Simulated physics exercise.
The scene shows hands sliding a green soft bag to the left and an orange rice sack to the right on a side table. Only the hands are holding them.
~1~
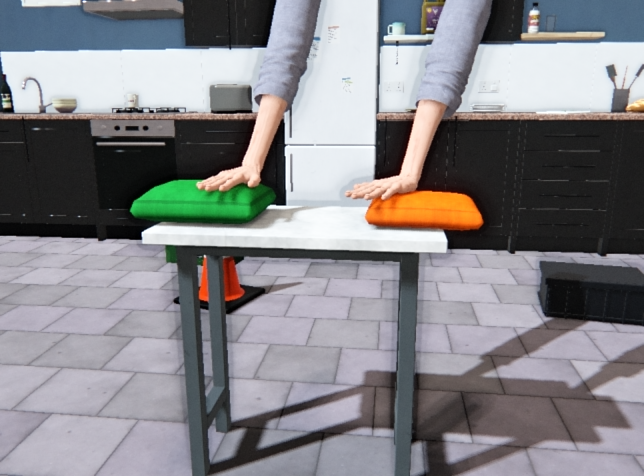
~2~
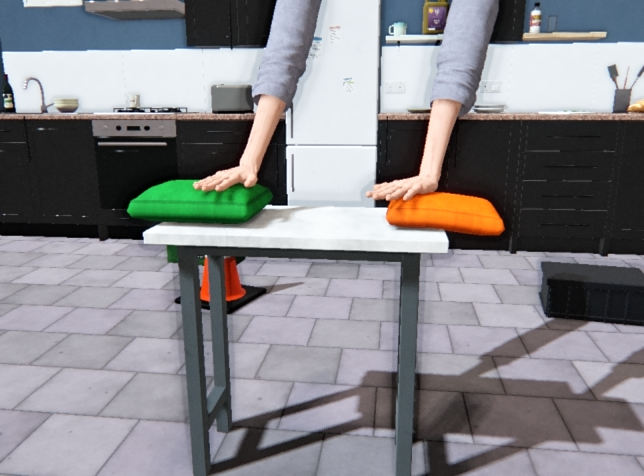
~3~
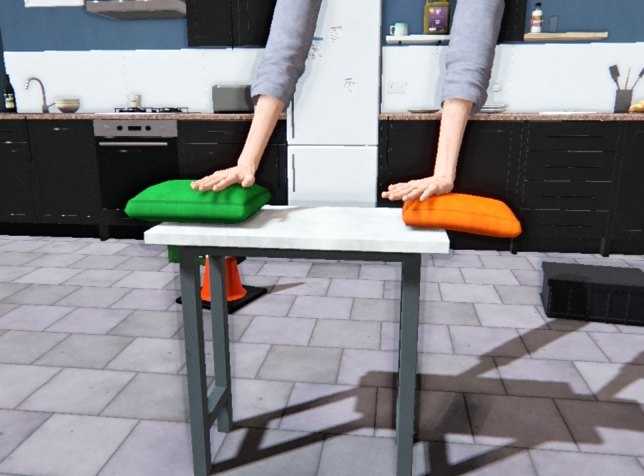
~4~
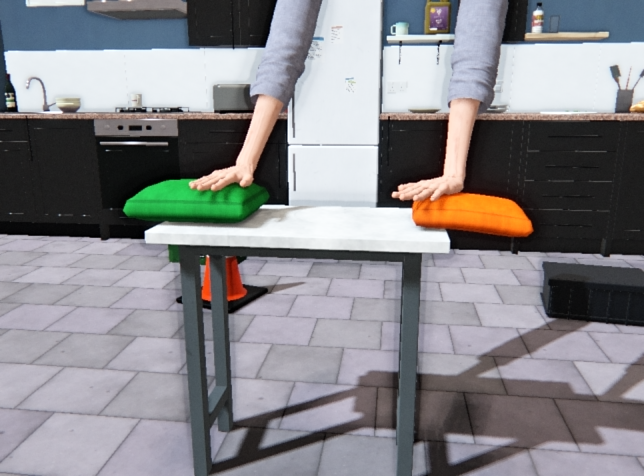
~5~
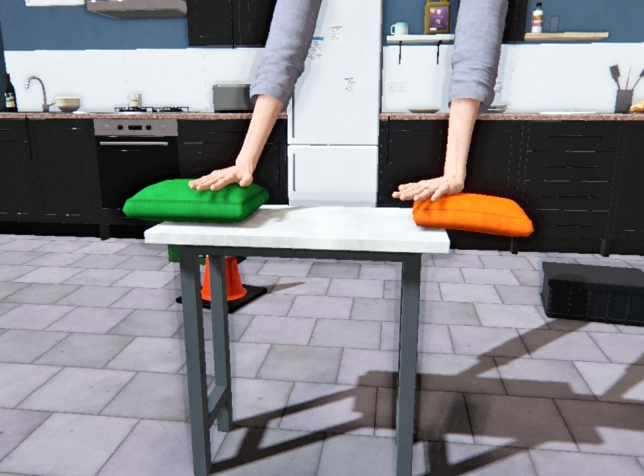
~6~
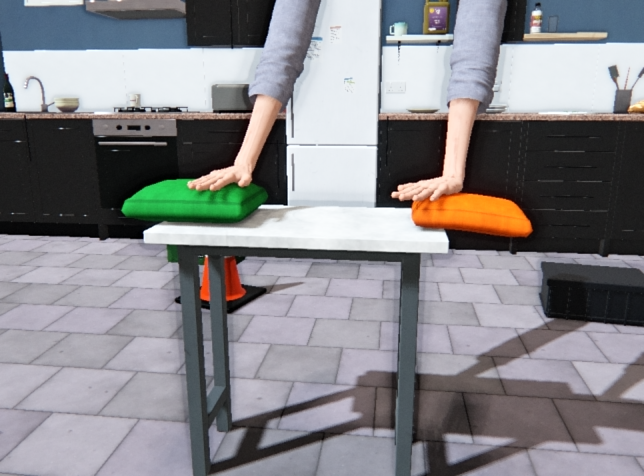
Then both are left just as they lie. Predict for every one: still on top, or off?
My call: Green soft bag still on top, orange rice sack off.
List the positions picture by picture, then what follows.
In the first picture, soft bag tip (146, 206); rice sack tip (477, 218).
In the second picture, soft bag tip (143, 206); rice sack tip (498, 224).
In the third picture, soft bag tip (141, 206); rice sack tip (514, 226).
In the fourth picture, soft bag tip (139, 205); rice sack tip (525, 225).
In the fifth picture, soft bag tip (139, 205); rice sack tip (526, 225).
In the sixth picture, soft bag tip (138, 205), a small part past the edge; rice sack tip (524, 225), well over half past the edge.
Then, 0.24 s after the last picture, soft bag lying still; rice sack tipping outwards near (470, 243).
Then, 0.48 s after the last picture, soft bag lying still; rice sack falling near (463, 388).
Then, 0.72 s after the last picture, soft bag lying still; rice sack on the floor near (501, 447).
At rest, soft bag lying still; rice sack on the floor near (519, 464). The green soft bag holds its place and the orange rice sack slumps off the end.
